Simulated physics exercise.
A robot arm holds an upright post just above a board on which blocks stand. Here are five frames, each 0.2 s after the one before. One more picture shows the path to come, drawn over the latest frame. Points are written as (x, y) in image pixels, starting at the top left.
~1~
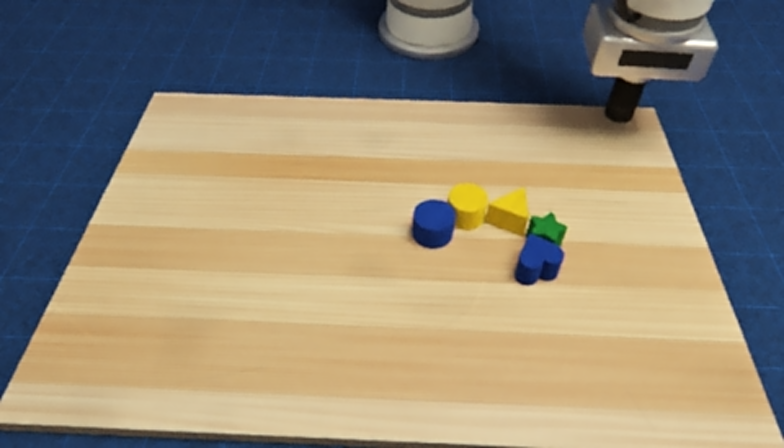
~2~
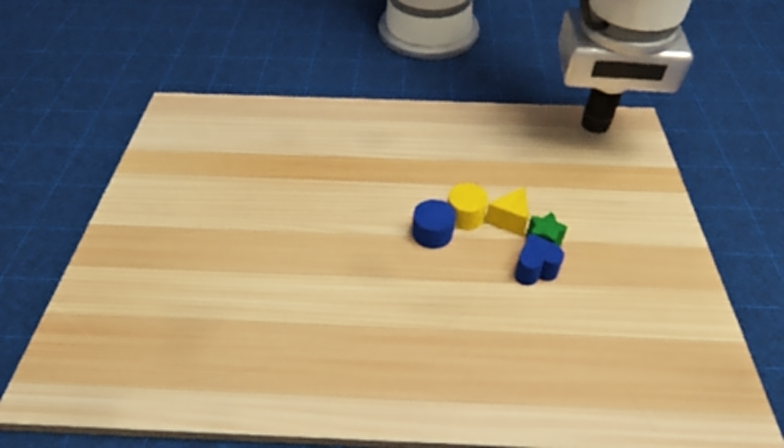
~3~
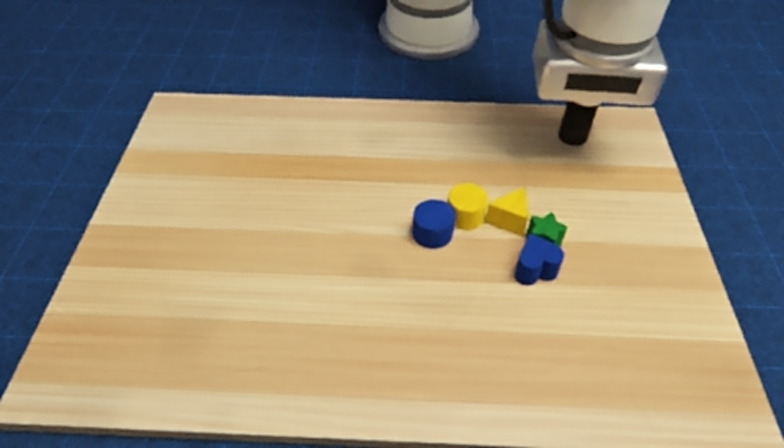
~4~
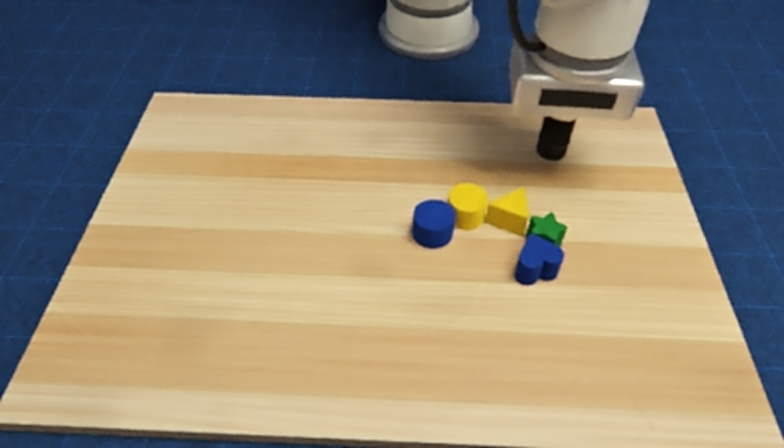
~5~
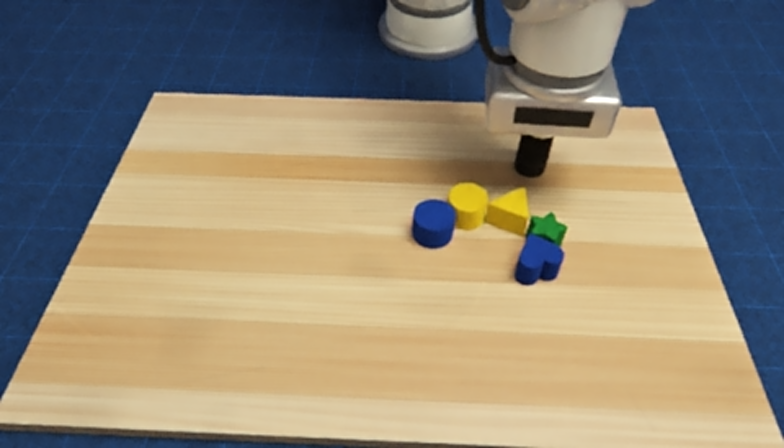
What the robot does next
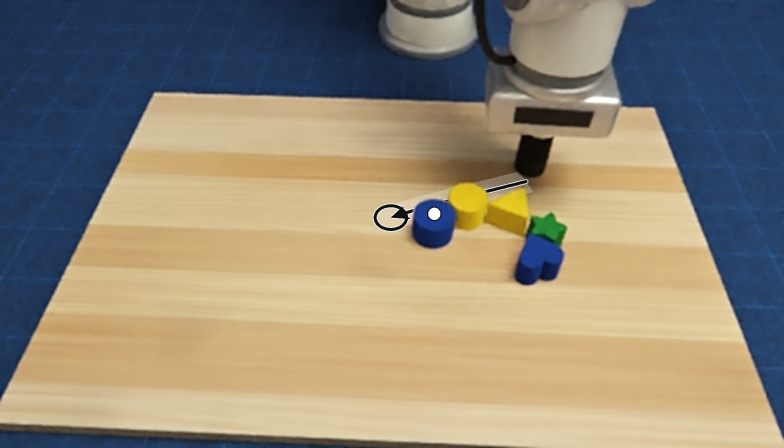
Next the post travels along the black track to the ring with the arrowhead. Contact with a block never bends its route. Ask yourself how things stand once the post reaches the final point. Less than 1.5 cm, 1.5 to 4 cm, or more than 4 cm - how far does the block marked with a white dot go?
Overall it shifts between 1.5 and 4 cm.
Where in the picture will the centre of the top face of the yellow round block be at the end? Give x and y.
If I read the scene right, the answer is (455, 209).
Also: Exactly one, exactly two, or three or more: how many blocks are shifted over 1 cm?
The answer is two blocks.
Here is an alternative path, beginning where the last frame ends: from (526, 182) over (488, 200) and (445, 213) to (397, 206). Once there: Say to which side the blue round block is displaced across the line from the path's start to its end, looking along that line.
Facing the way the path runs, start to end, you'll find the blue round block has shifted left.
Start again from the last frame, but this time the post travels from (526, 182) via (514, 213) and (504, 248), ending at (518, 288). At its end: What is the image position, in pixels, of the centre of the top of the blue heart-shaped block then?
The point I'd pick in the picture is (559, 268).
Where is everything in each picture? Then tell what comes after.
In the first frame, lower end of the post (618, 115), tops of blocks, blue round block (434, 214), yellow round block (468, 196), yellow triangular piece (514, 202).
In the second frame, post (595, 126), blocks as before.
In the third frame, post (572, 138), blocks as before.
In the fourth frame, post (551, 152), blocks as before.
In the fifth frame, post (529, 168), blue round block (434, 214), yellow round block (468, 196), yellow triangular piece (514, 202).
The drawn path runs straight from (526, 182) to (391, 217); the dot is on the blue round block.
The first path, step by step. One third of the way, post (484, 179); nothing pushed yet.
Two thirds of the way, post (438, 191); blue round block (425, 229); yellow round block (455, 209).
At the end, post (391, 204); blue round block (425, 229); yellow round block (455, 209); yellow triangular piece not moved.
